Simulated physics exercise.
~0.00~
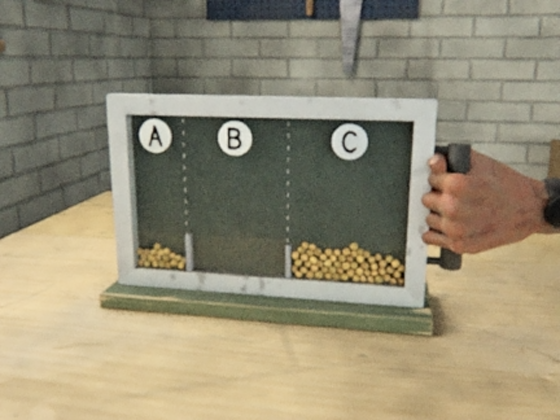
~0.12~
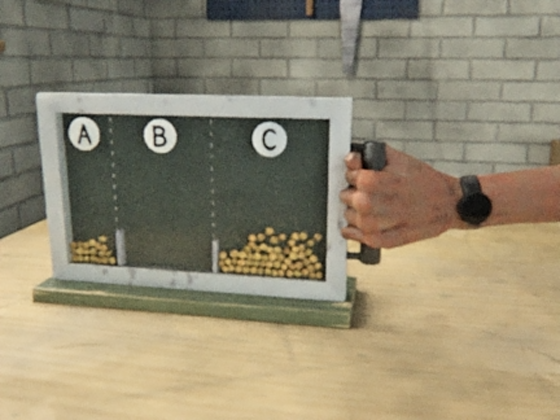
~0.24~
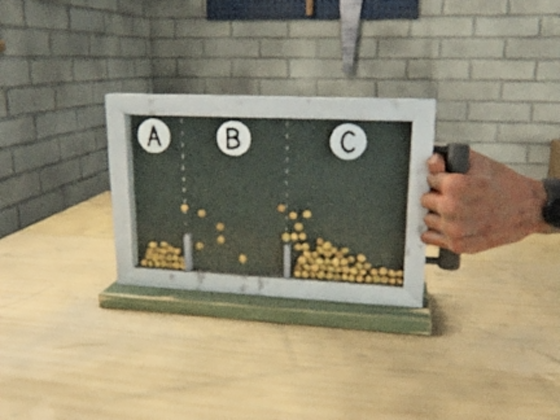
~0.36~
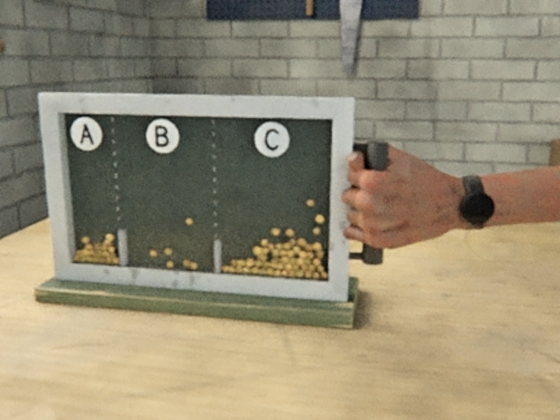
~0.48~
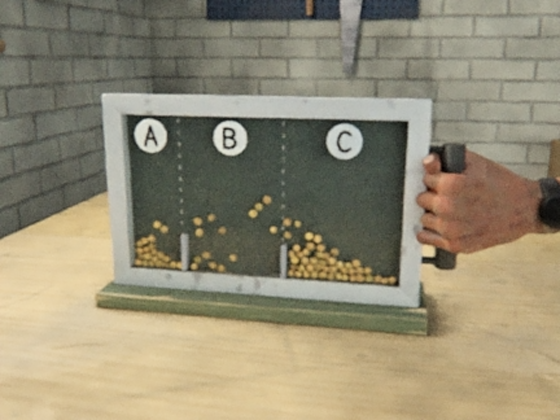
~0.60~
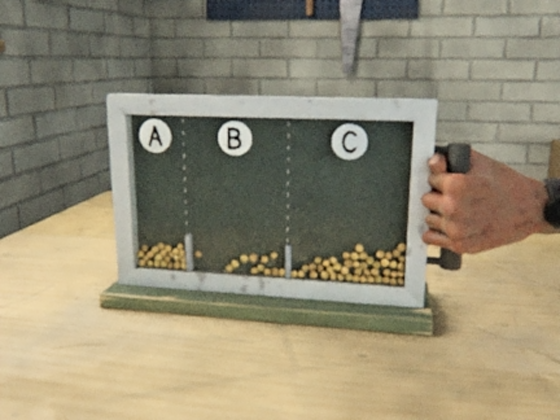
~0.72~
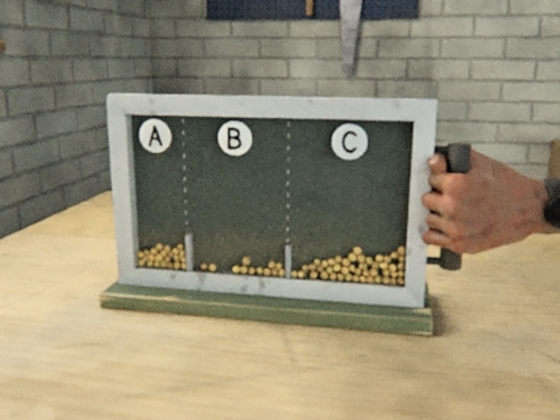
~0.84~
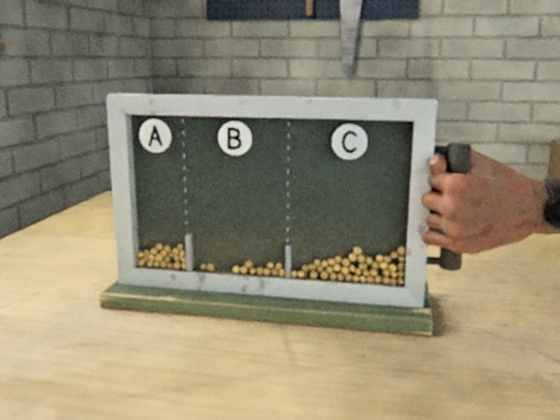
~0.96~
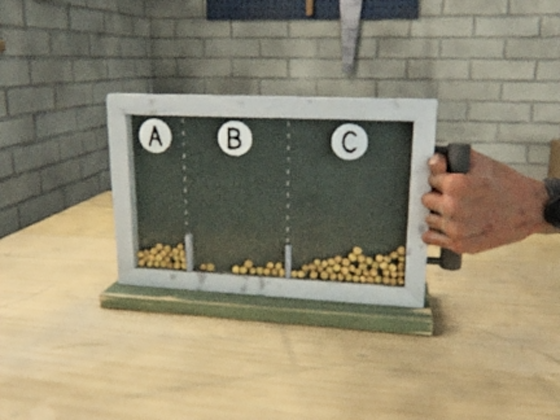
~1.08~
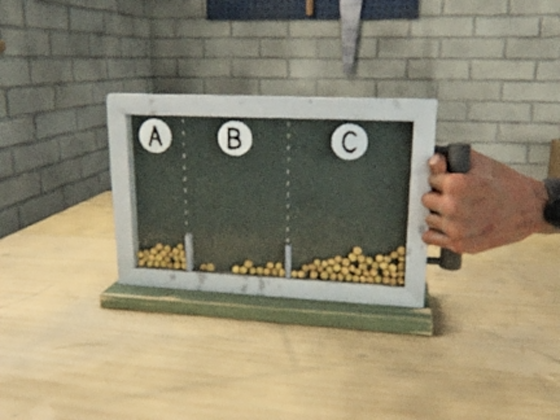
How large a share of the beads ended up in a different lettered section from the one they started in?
A middling share of them switched sections, with a fair number landing in the once-empty middle while most stayed in the section where they began.
